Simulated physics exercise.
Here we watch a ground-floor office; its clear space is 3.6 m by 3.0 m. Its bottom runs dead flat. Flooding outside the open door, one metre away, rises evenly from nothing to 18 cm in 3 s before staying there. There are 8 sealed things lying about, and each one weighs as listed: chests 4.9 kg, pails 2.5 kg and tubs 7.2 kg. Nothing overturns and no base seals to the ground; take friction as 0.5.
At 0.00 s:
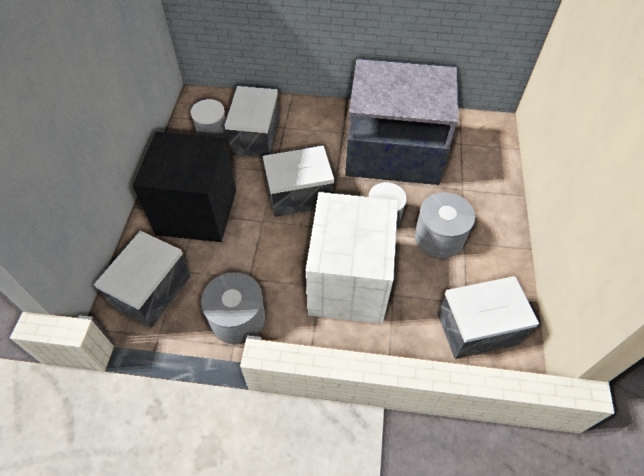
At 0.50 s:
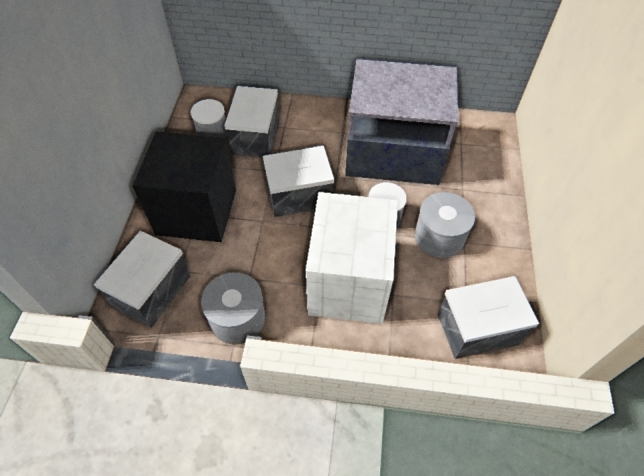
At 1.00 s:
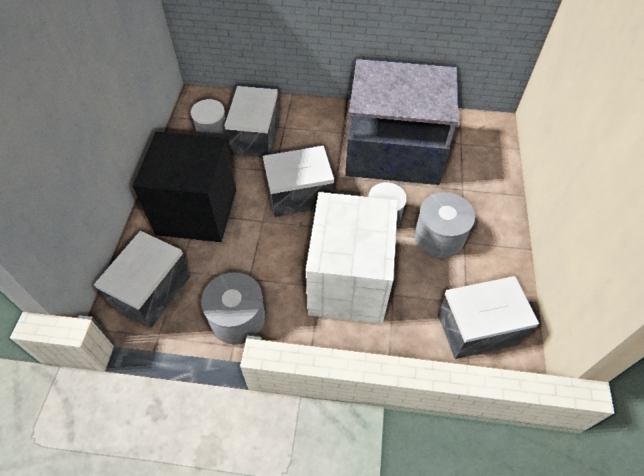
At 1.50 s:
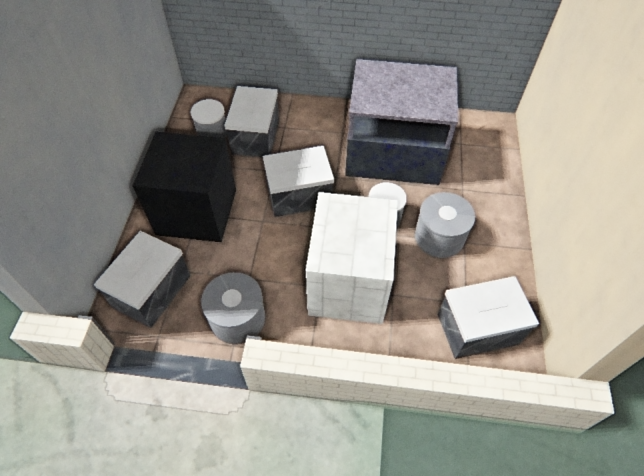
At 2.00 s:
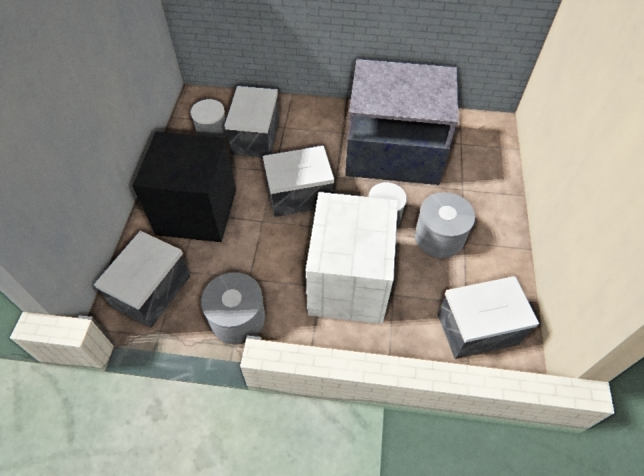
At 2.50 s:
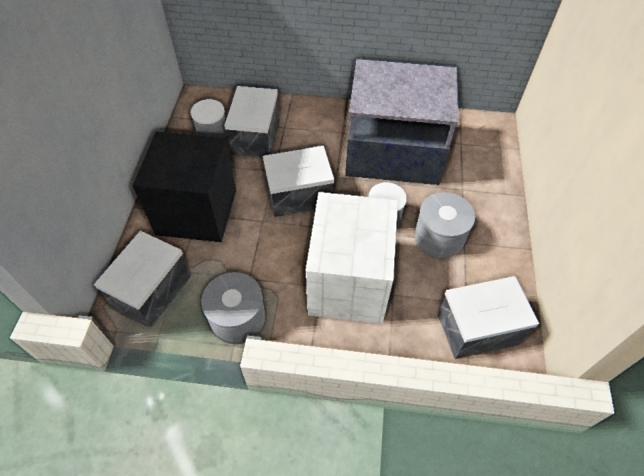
A small open-topped room with a tiled brown floor, a grey brick back wall and a low cream front wall with a gap is seen from high above. A white block stands near the middle, a black cube at left, a speckled purple-grey unit at the back, with grey-topped boxes and round drums around them. Greenish water spreads over the pale paving outside, then slips through the gap onto the floor, while the objects and camera stay still.
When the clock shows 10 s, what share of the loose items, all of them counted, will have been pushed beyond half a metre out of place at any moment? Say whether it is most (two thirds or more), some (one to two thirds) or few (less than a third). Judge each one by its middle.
Some.
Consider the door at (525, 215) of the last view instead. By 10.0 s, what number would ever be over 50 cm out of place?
Then it comes to 6 of them.
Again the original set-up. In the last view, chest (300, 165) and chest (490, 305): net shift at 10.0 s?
First 150 cm, then 30 cm.
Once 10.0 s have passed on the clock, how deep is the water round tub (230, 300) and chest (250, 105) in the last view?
Close to 10 and 13 centimetres.
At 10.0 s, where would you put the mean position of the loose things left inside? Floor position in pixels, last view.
They're centred close to (317, 201).
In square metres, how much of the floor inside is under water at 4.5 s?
Flooded: Near 5.0 m2.
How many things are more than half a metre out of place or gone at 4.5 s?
Tally: 1.
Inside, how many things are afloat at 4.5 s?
It comes to 1.
After 3.5 s 0 of 8 are over 50 cm from their spots; 1 afloat.
After 4.5 s 1 of 8 are over 50 cm from their spots; 1 afloat.
After 7.0 s 2 of 8 are over 50 cm from their spots; 6 afloat.
After 10.0 s 3 of 8 are over 50 cm from their spots, and 3 have been at some point; 8 afloat.
